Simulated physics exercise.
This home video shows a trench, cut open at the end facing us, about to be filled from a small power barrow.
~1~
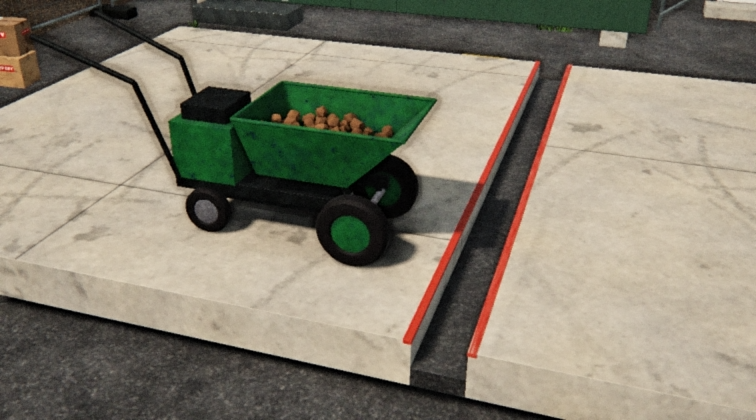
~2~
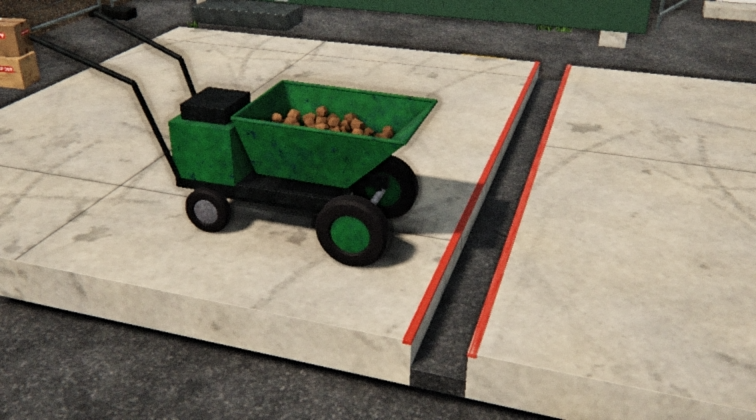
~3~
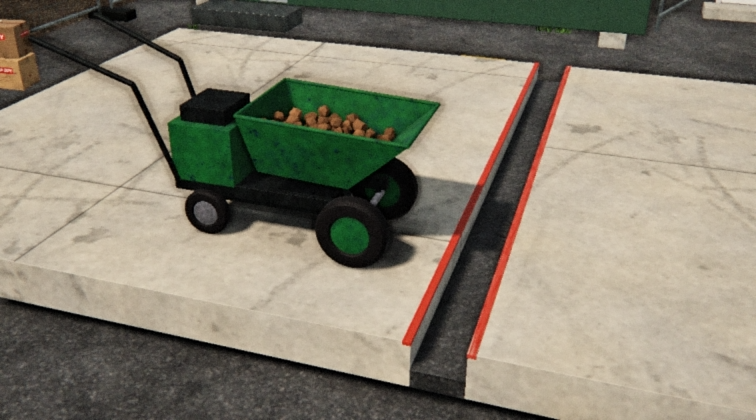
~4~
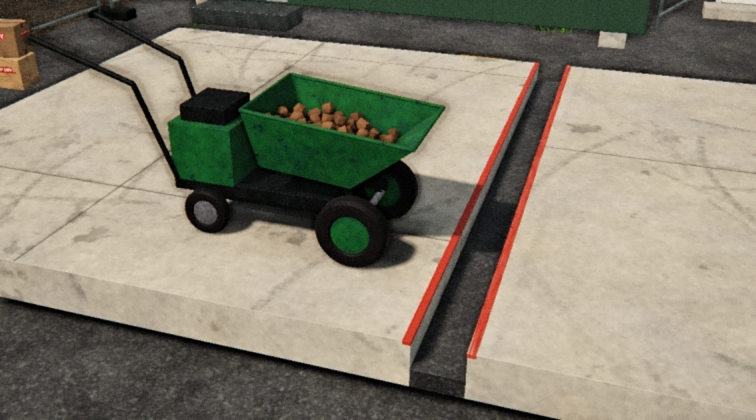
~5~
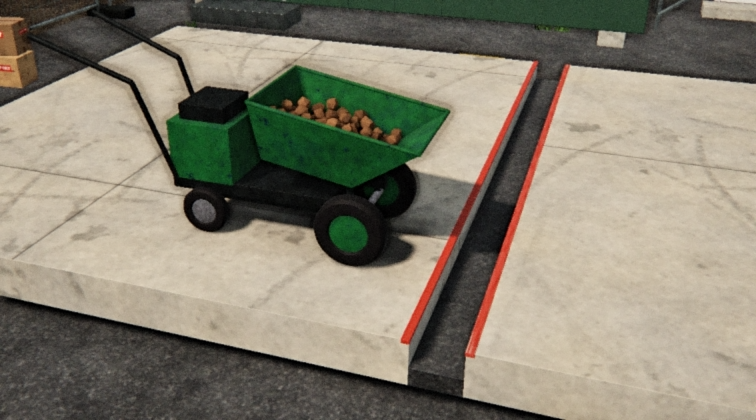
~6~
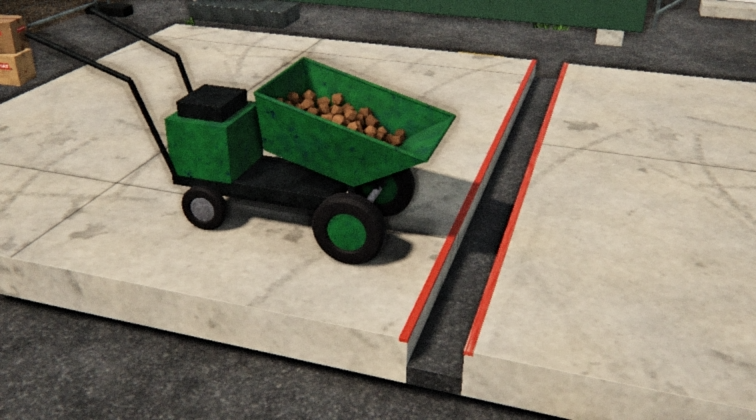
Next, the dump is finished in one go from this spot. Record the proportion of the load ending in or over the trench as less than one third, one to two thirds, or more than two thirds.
To my eye, the trench share runs one to two thirds.
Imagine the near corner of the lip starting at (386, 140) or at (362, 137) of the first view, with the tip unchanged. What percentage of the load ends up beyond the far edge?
Roughly 10 percent first, then roughly 10 percent.
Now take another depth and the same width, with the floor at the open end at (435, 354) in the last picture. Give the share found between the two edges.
Estimate: Approx. 20 %.
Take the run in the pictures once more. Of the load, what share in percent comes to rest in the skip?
I'd put it at about 30 per cent.
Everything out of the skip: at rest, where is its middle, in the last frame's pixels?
I'd say the middle ends up at about (487, 270).
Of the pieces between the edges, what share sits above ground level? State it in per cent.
Roughly 5 %.
Soon, skip tipped steeply; all in the skip.
A while on, skip tipped right over; about two thirds in the skip; about a quarter in or heaped over the trench; a small part beyond it.
Towards the end, skip tipped right over; about a third in the skip; about half in or heaped over the trench; about a quarter beyond it.
Finally, skip tipped right over; about a third in the skip; about half in or heaped over the trench; about a quarter beyond it.
